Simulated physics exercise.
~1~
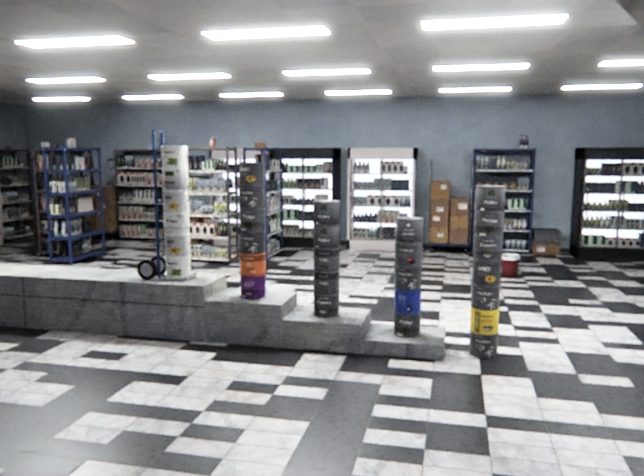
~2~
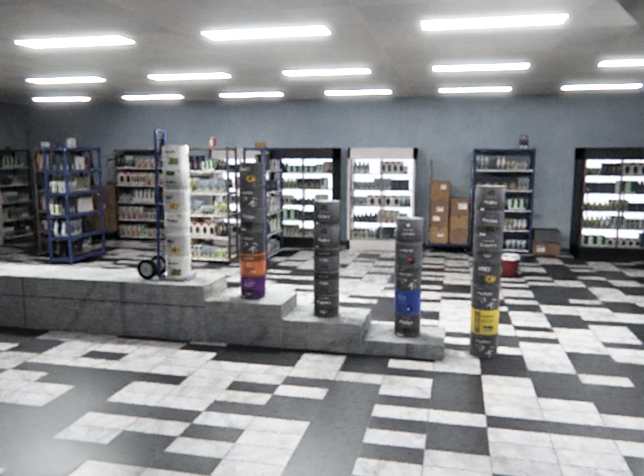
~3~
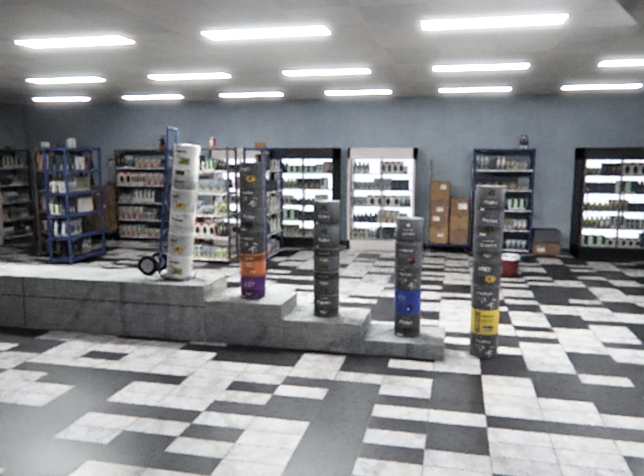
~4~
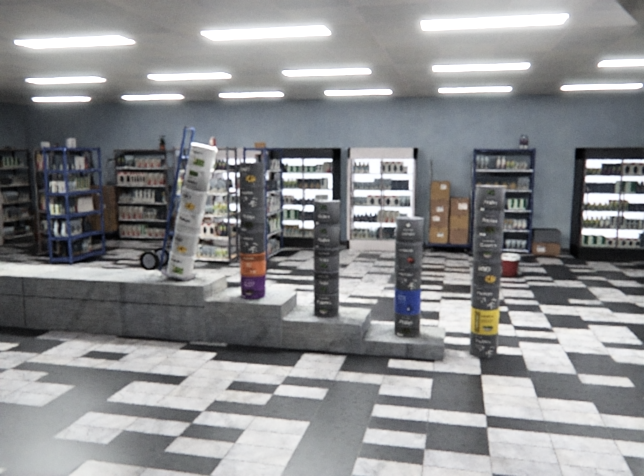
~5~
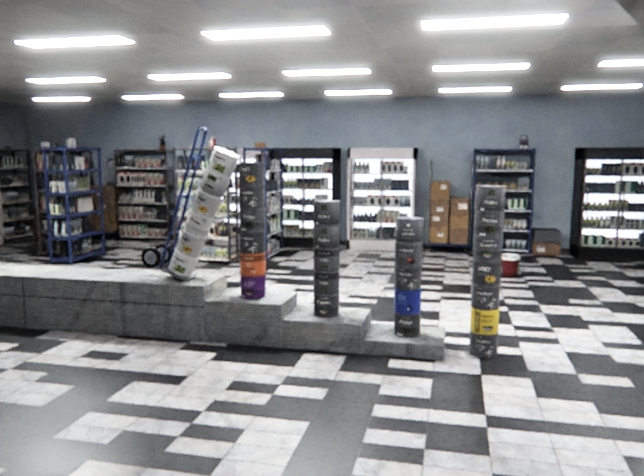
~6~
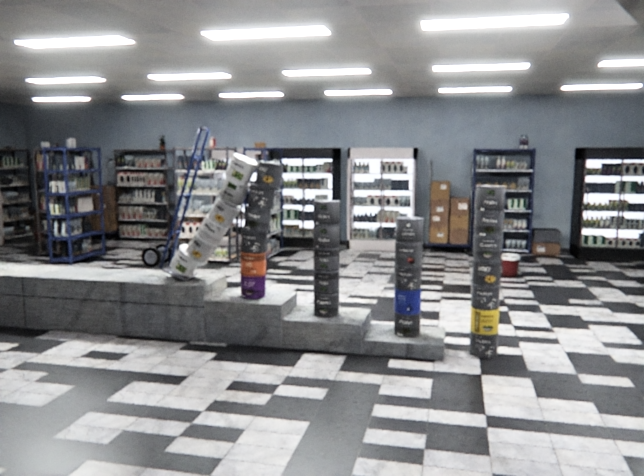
At first, a pale column of tubs stands upright against a blue sack truck on the top step, with darker columns ranged down to the right. The truck tilts to the right and the pale column leans over with it, further and further, until its top meets the neighbouring column, whose upper tubs shift rightward.
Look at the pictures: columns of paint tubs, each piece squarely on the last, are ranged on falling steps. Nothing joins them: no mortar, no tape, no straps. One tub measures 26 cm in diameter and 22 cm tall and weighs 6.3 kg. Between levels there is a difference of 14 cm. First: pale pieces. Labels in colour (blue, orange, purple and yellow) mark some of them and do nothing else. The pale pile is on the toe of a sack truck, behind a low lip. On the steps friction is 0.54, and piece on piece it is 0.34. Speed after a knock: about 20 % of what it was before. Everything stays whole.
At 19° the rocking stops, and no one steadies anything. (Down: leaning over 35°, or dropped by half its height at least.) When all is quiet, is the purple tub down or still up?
As for the tub, it ends the run up.
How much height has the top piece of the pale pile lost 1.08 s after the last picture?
Roughly 140 cm lower.
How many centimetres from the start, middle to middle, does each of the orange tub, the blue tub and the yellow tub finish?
Net displacement: Orange = 0 cm, blue = 30 cm, yellow = 50 cm.
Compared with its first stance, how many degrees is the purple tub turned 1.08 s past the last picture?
Roughly 0°.
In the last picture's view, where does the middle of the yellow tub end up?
Around (529, 341).
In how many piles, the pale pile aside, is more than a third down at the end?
Counted up, you get 4.
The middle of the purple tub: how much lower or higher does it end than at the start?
0 cm lower.
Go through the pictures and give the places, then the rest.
In the first picture (we follow the side turned to the camera), truck frame (155, 161) 0° forward; purple tub (249, 288); orange tub (249, 266); yellow tub (485, 323); no other piece has moved.
In the second picture, truck frame (156, 161) 1° forward; purple tub (249, 288).
In the third picture, truck frame (166, 159) 6° forward, top of the pale pile leaning 6°; purple tub (249, 288); no other piece has moved.
In the fourth picture, truck frame (180, 157) 13° forward, top of the pale pile leaning 14°; purple tub (249, 288); no other piece has moved.
In the fifth picture, truck frame (191, 157) 18° forward, top of the pale pile leaning 24°; purple tub (249, 288); no other piece has moved.
In the sixth picture, truck frame (192, 158) 19° forward, top of the pale pile leaning 26°; purple tub (249, 288); orange tub (249, 265); yellow tub (485, 323); steepest lean 6°, the tub at (266, 174); 4 stirred so far.
Then, 1.08 s on from the sixth picture, 6 of the pale pile down; 9 of the 23 other tubs down; purple tub unmoved; blue tub tipped 10°.
Then, 2.22 s on from the sixth picture, 6 of the pale pile down; 18 of the 23 other tubs down; purple tub unmoved; blue tub on its side.
Finally, 6 of the pale pile down; 18 of the 23 other tubs down; purple tub unmoved; blue tub on its side; yellow tub on its side. Seen by the last camera, middles, purple tub near (253, 285), blue tub near (432, 322).
